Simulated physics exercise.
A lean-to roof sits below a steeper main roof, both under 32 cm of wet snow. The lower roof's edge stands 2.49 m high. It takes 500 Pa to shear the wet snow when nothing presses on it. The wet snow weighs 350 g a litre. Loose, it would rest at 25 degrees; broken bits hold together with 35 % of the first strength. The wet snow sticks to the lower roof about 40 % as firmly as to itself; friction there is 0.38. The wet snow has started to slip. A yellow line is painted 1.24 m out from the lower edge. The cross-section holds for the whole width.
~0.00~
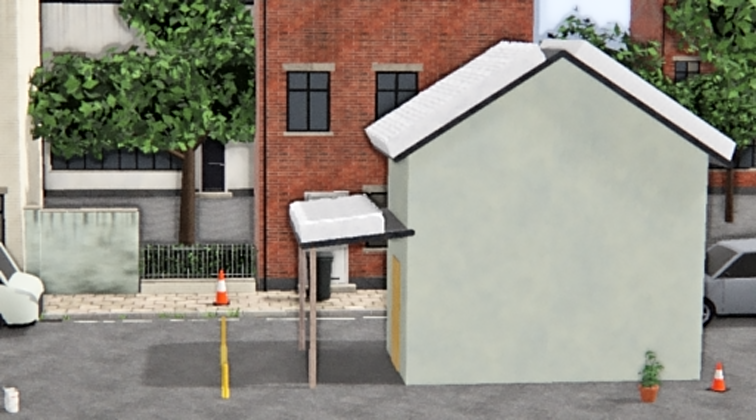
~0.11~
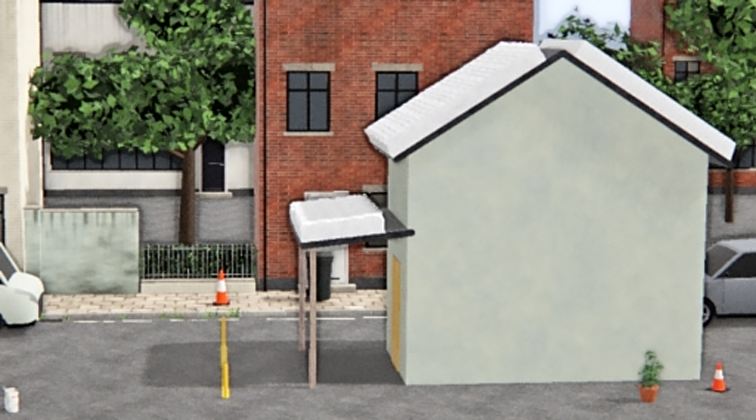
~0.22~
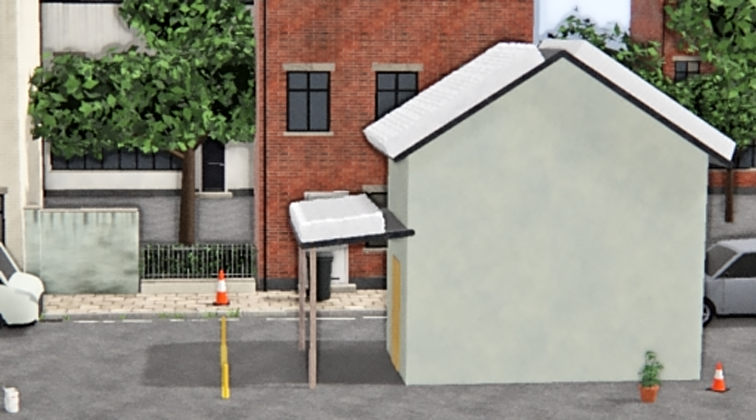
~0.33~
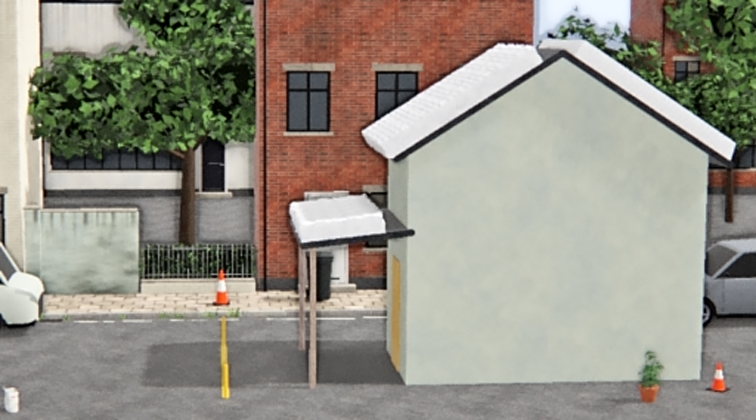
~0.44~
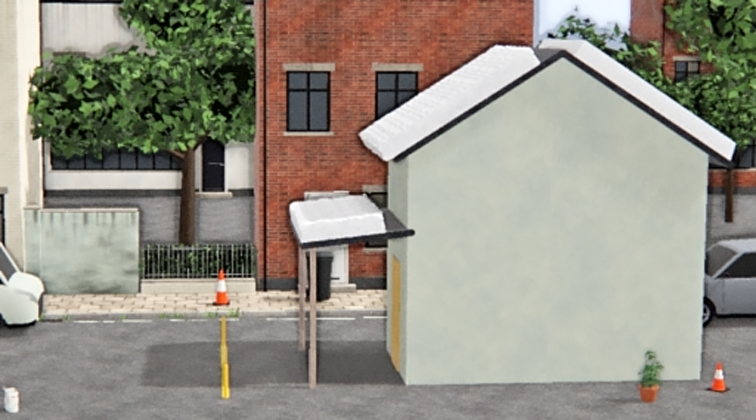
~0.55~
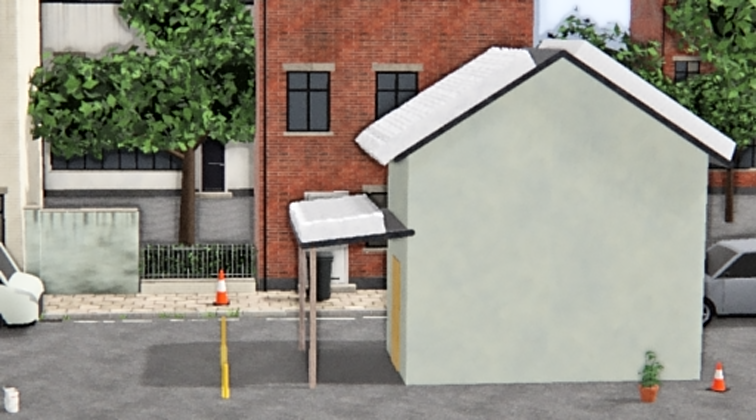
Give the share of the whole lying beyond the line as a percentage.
Close to 36 per cent.
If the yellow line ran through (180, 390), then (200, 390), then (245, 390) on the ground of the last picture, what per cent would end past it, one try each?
In turn about 20 %, 30 %, 45 %.
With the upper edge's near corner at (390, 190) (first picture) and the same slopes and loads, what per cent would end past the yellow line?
Then about 3 %.
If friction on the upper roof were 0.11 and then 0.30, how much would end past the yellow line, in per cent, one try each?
In that order: 60 %, 50 %.
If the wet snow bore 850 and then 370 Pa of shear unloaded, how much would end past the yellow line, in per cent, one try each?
In that order: 16 %, 40 %.
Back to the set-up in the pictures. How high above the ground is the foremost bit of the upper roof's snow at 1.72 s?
About 2.8 m.
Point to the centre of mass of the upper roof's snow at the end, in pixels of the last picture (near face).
Around (236, 332).
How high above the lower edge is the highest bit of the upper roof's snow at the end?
Some 0.6 m.
By 1.09 s, none is below the lower edge and 0 % is past the line.
By 1.72 s, none is below the lower edge and 0 % is past the line.
By 2.36 s, 15 % is below the lower edge and 0 % is past the line.
By 3.00 s, 57 % is below the lower edge and 30 % is past the line.
By 4.00 s, at the end, 59 % is below the lower edge and 36 % is past the line.
